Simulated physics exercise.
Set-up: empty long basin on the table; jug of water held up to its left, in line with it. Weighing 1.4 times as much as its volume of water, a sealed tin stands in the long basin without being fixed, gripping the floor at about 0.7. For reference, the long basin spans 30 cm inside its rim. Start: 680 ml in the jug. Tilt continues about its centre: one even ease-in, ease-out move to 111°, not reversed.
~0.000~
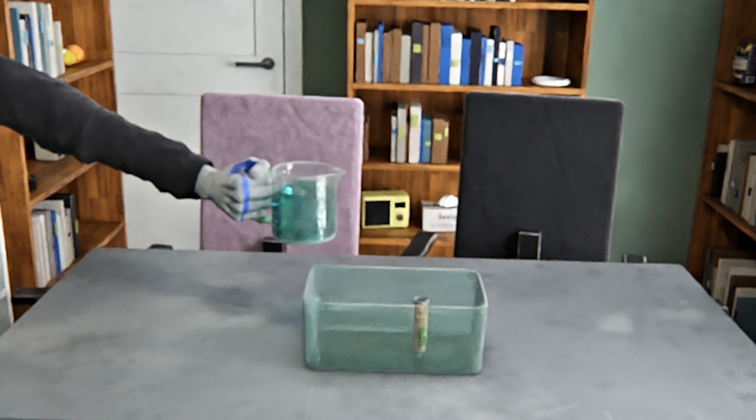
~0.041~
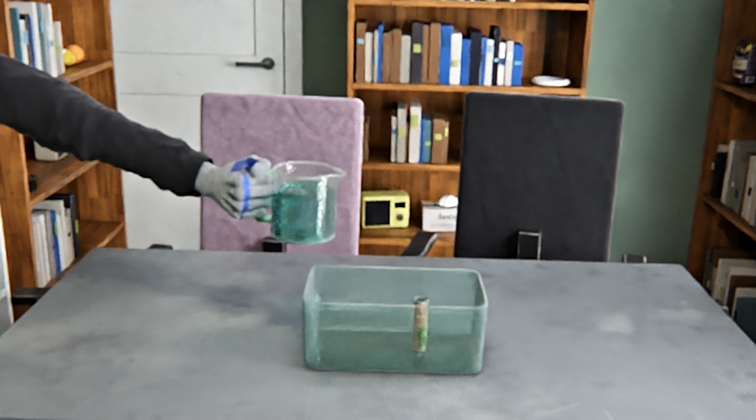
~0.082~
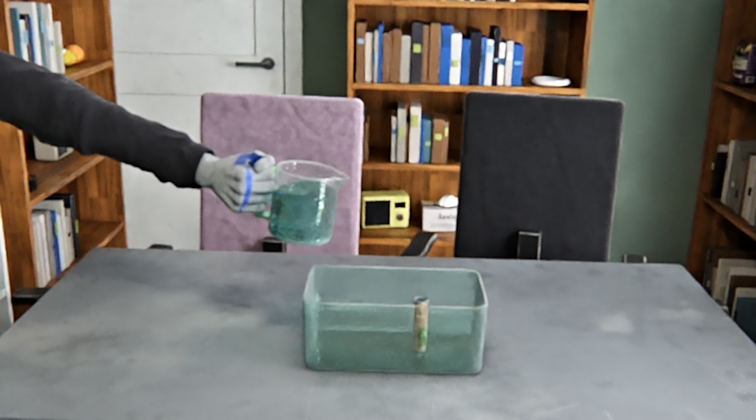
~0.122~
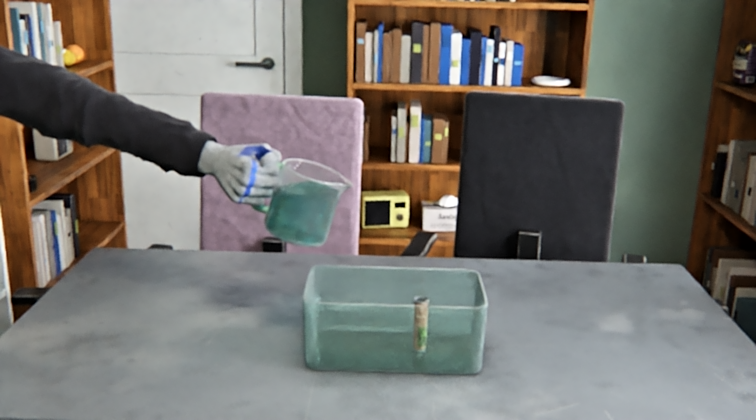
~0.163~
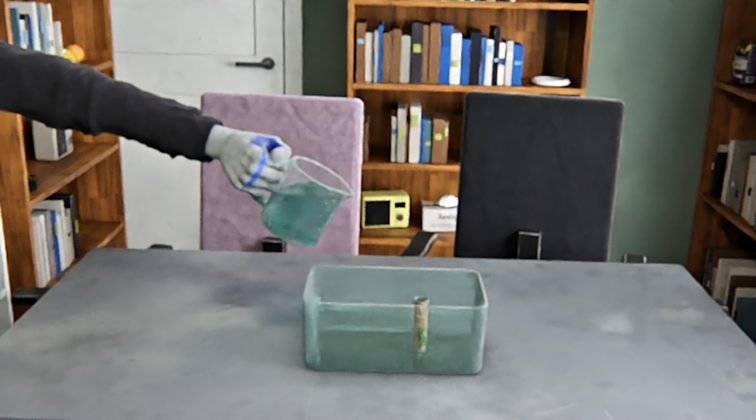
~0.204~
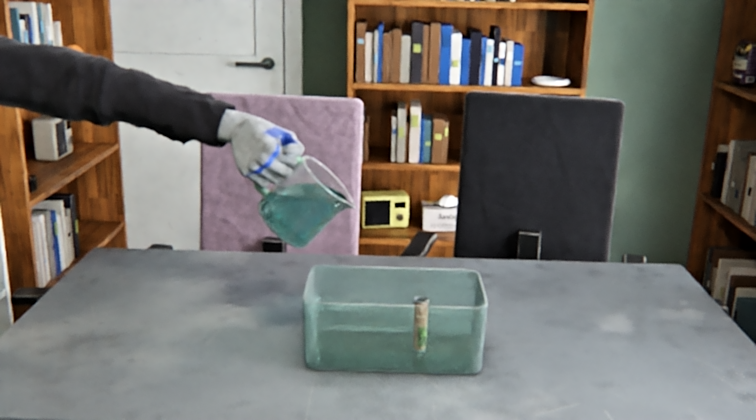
A gloved hand held a clear jug of bluish-green water above and to the left of a long glass basin on a gray table, then steadily tilted the jug to the right.
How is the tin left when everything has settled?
The tin is still standing.
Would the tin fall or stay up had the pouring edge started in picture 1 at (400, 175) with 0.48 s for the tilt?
Then it tips over.
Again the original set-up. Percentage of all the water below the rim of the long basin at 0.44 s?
Some 16 per cent.
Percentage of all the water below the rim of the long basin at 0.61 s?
Near 74 per cent of the total.
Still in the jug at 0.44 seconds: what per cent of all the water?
I'd estimate some 52 % remains.
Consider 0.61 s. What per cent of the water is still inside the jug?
What remains is about 12 percent of it all.
Then, 0.44 s in, the tilt is 109° and 52 per cent is still to pour; the tin stands where it began.
Then, 0.61 s in, the tilt is 111° and 12 per cent is still to pour; the tin stands where it began.
Then, 0.79 s in, the tilt is 111° and 2 per cent is still to pour; the tin stands where it began.
Then, 0.98 s in, the tilt is 111° and 0 per cent is still to pour; the tin stands where it began.
Finally, the tin stands where it began.
